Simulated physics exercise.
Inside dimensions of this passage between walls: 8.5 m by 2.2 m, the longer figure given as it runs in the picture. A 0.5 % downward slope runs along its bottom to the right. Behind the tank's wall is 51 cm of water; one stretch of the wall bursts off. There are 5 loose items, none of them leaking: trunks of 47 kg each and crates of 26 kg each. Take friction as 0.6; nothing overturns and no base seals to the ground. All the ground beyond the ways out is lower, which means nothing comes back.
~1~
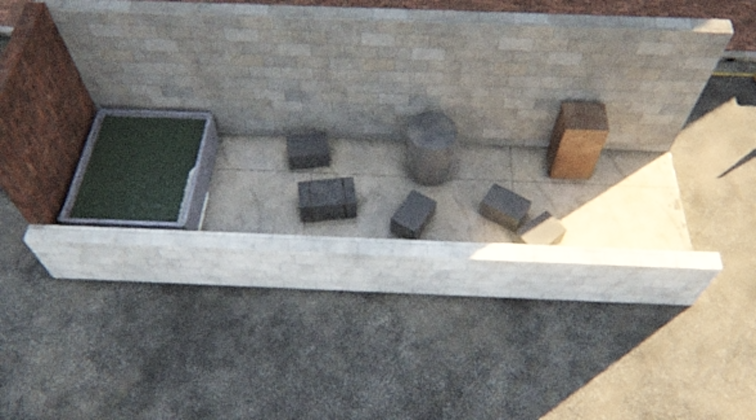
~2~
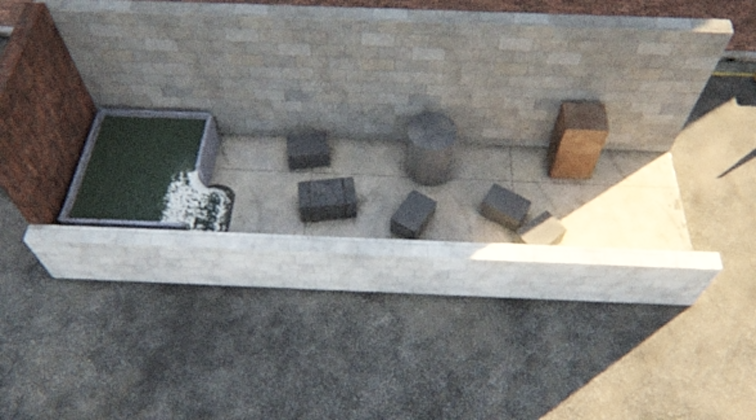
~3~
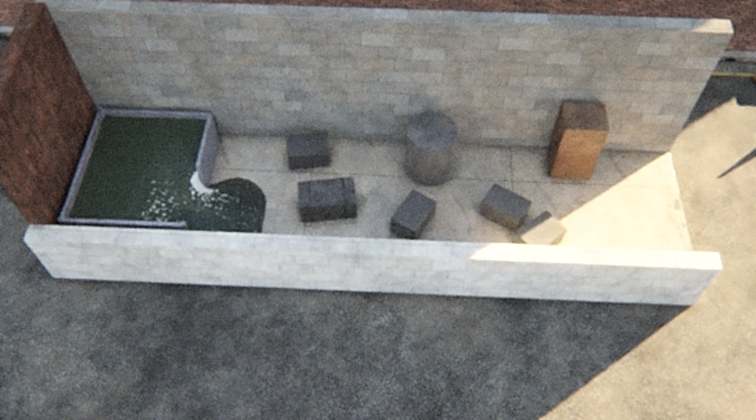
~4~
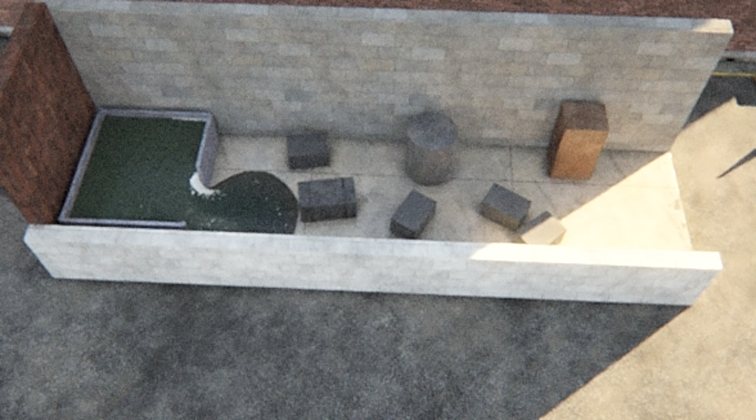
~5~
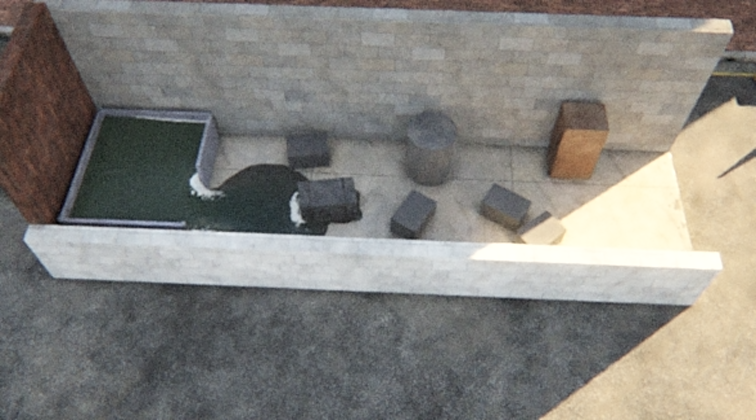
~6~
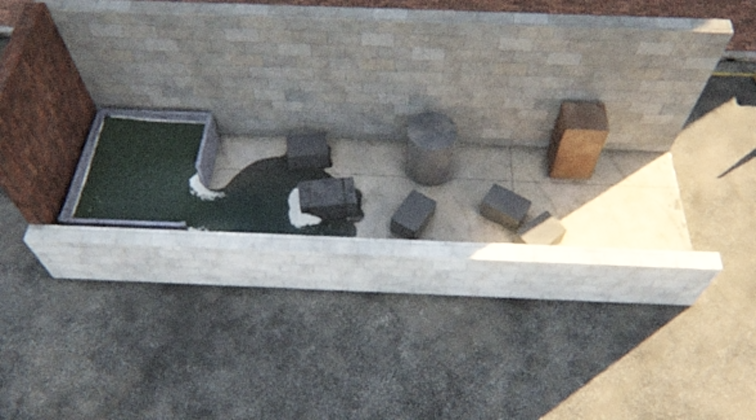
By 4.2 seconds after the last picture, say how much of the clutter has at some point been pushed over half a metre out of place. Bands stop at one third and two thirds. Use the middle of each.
High share, two thirds and over.
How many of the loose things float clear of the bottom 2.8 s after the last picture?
Just then, the number is 0.
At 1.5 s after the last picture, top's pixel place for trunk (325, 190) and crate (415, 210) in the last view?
Roughly (364, 184), then roughly (447, 195).
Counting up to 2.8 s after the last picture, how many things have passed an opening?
Count at that moment: 0.
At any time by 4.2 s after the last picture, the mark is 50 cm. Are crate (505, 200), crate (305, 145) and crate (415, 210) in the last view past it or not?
Beyond the mark, within the mark, beyond the mark.
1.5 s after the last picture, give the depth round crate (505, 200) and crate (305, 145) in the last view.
Depth approx. 4 cm / 5 cm.
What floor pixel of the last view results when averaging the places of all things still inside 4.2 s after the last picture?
About (475, 186).
Then, 0.4 s after the last picture 0 of 5 are over 50 cm from their spots; 0 afloat.
Then, 1.5 s after the last picture 2 of 5 are over 50 cm from their spots; 0 afloat.
Then, 2.8 s after the last picture 4 of 5 are over 50 cm from their spots; 0 afloat.
Then, 4.2 s after the last picture 4 of 5 are over 50 cm from their spots, and 4 have been at some point; 0 afloat.
